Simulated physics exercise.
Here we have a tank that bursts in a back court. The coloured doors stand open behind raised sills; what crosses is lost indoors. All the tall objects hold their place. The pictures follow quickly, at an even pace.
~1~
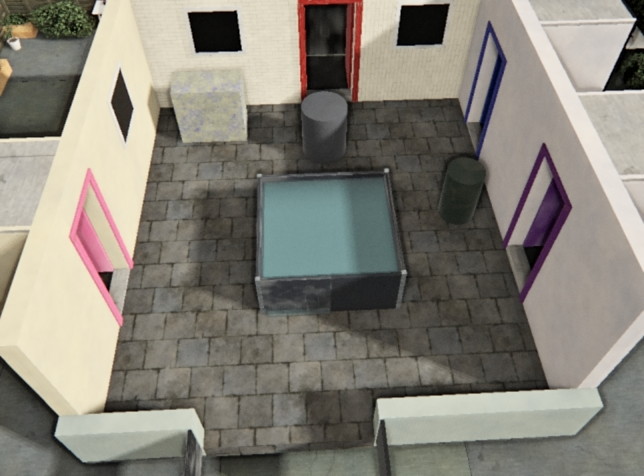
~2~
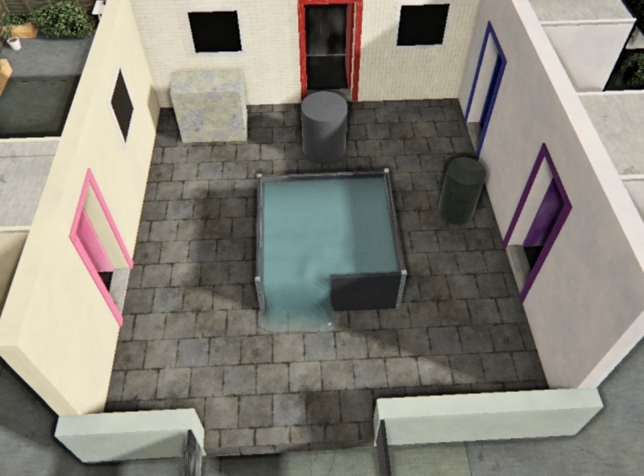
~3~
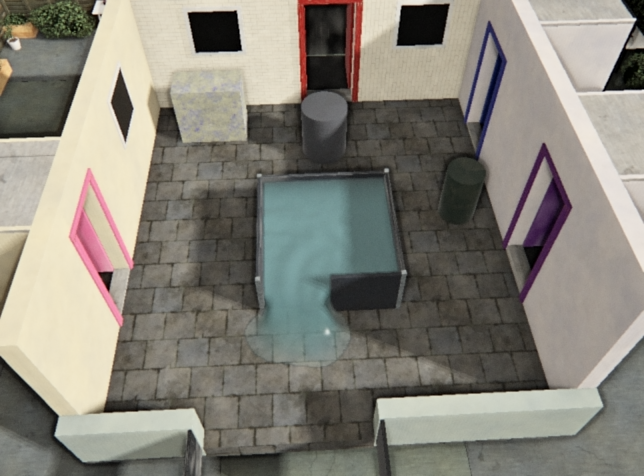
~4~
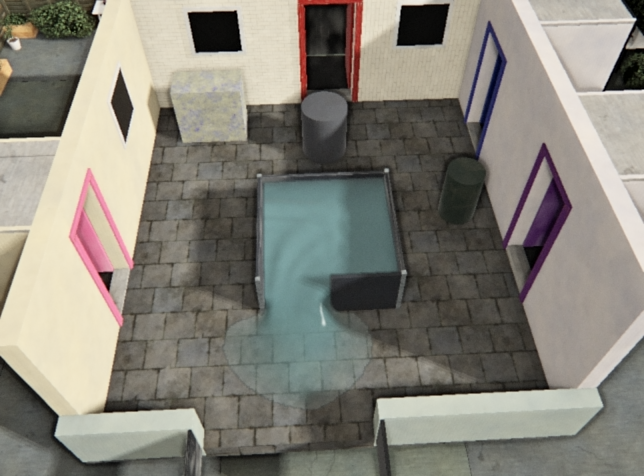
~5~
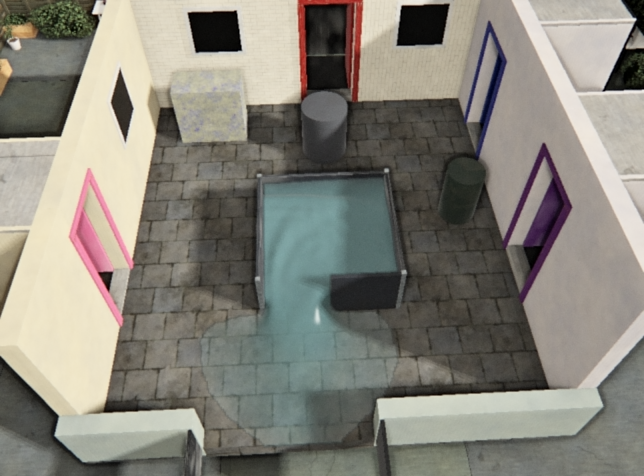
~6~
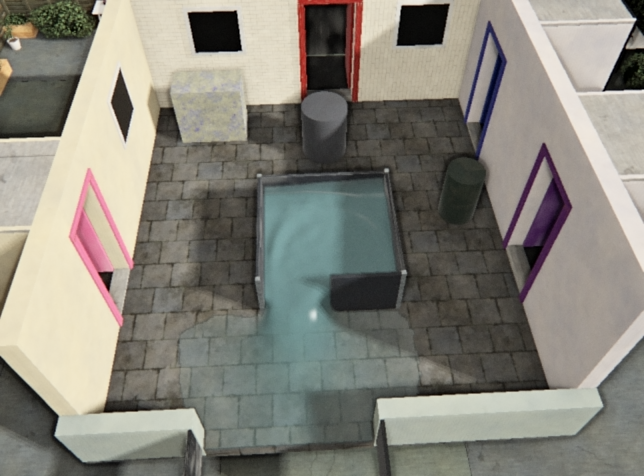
In this clip, an open tank of still water in a paved courtyard with coloured doorways loses the left part of its front wall, and water pours through the gap, spreading across the paving toward the low front walls.
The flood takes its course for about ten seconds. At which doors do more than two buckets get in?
One by one: The purple door stays under that; the red door stays under that; the pink door stays under that; the blue door stays under that.
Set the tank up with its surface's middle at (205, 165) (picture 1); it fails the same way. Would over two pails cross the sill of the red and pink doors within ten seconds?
My reading: Red stays under; pink lets more in.
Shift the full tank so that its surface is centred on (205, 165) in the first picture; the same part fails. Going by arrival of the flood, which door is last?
Last comes the red-painted one.
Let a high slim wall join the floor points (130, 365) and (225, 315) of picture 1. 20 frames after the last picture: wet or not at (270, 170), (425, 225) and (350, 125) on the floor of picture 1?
In that order: No water, free of water, clear.
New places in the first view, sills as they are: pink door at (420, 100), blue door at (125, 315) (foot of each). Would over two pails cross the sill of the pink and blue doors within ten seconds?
Then: Pink door takes less, blue door lets less in.
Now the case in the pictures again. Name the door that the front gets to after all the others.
That is the red door.
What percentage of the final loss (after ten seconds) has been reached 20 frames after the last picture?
Some 60 per cent.
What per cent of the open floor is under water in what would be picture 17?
Some 20 per cent.
A moment on, water covers 20 % of the floor; the purple door not reached, the red door not reached, the pink door not reached, the blue door not reached.
Next, water covers 20 % of the floor; the purple door not reached, the red door not reached, the pink door not reached, the blue door not reached.
Then, water covers 40 % of the floor; the purple door wet at the sill, nothing in, the red door not reached, the pink door wet at the sill, nothing in, the blue door not reached.
Later, water covers 60 % of the floor; the purple door wet at the sill, nothing in, the red door not reached, the pink door wet at the sill, nothing in, the blue door wet at the sill, nothing in.
In the end, water covers 80 % of the floor; the purple door wet at the sill, nothing in, the red door wet at the sill, nothing in, the pink door wet at the sill, nothing in, the blue door wet at the sill, nothing in.
